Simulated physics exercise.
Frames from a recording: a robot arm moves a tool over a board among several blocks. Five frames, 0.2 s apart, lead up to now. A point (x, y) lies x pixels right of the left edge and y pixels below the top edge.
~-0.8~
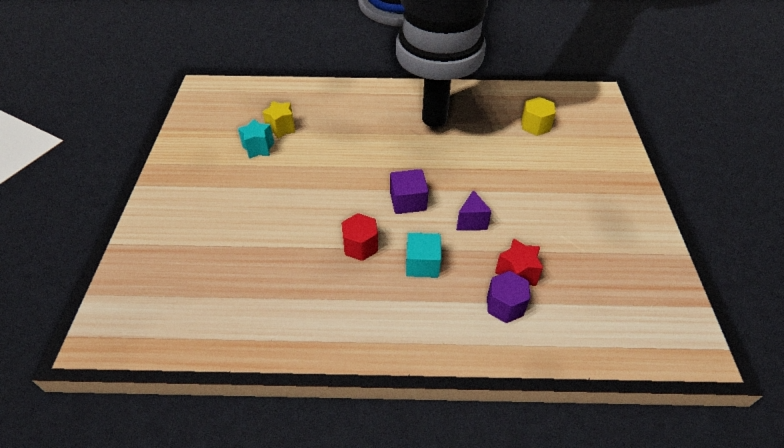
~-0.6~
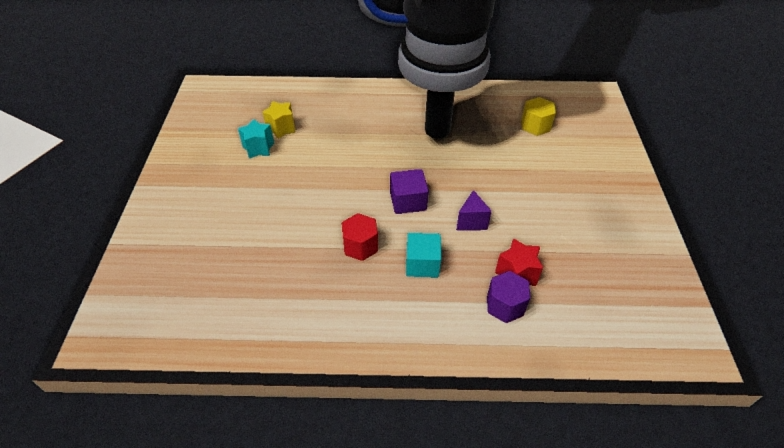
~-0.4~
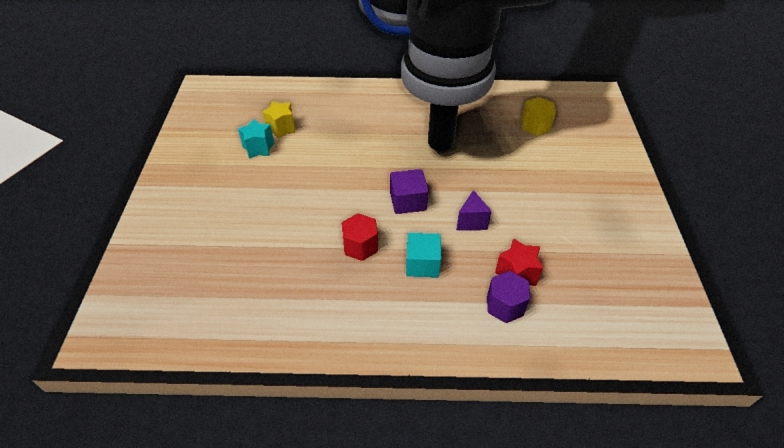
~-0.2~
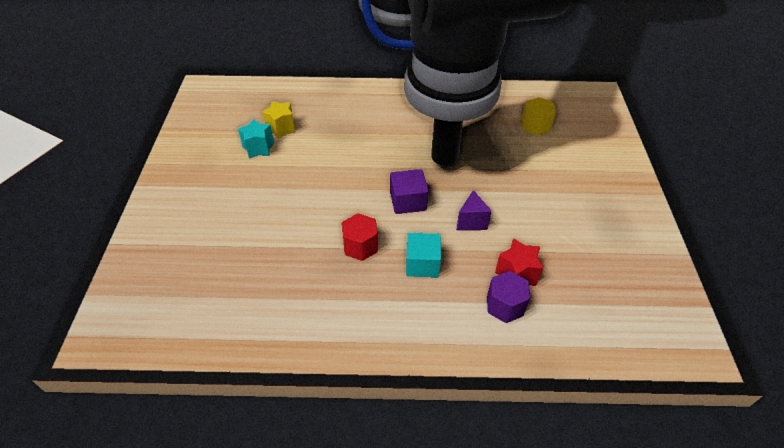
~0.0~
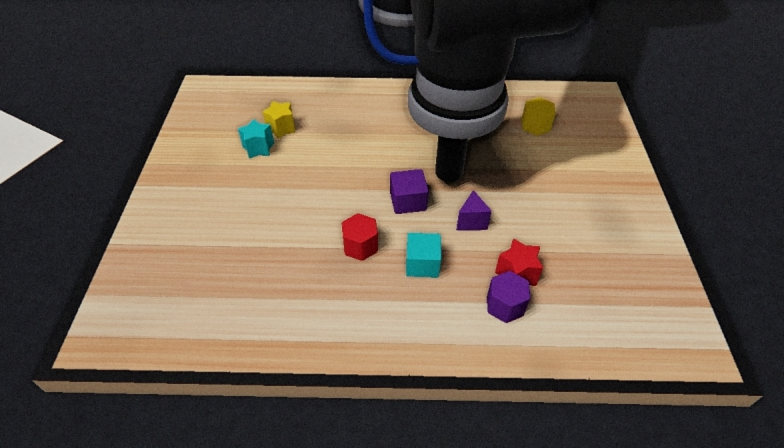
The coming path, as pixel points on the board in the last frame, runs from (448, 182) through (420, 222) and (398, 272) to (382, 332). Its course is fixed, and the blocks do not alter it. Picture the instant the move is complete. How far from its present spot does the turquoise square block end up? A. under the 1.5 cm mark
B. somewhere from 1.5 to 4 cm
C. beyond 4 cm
Choice B: Somewhere from 1.5 to 4 cm.
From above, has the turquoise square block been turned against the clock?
In short: Yes.
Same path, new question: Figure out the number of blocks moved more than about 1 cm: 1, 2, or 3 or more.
Put simply, two blocks are moved more than 1 cm.
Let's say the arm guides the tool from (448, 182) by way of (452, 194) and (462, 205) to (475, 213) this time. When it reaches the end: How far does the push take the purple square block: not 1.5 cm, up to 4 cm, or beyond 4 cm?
That one ends up within 1.5 cm of where it is now.
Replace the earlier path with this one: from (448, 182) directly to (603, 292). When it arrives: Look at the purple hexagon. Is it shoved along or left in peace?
My prediction: It remains in place.
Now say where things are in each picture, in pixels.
The first frame shows tool tip at (434, 121); block tops, red hexagon at (360, 227); purple square block at (409, 181); turquoise square block at (424, 245).
The second frame shows tool at (437, 132); blocks unchanged.
The third frame shows tool at (441, 144); blocks unchanged.
The fourth frame shows tool at (445, 158); blocks unchanged.
The fifth frame shows tool at (449, 174); red hexagon at (360, 227); purple square block at (409, 181); turquoise square block at (424, 245).
On the path given first. One third of the way, tool at (421, 214); purple square block at (395, 188), turned 35° clockwise.
Two thirds of the way, tool at (398, 265); purple square block at (395, 188), turned 35° clockwise; turquoise square block at (429, 267), turned 70° anticlockwise.
At the end, tool at (382, 325); red hexagon in place; purple square block at (395, 188), turned 35° clockwise; turquoise square block at (430, 268), turned 75° anticlockwise.
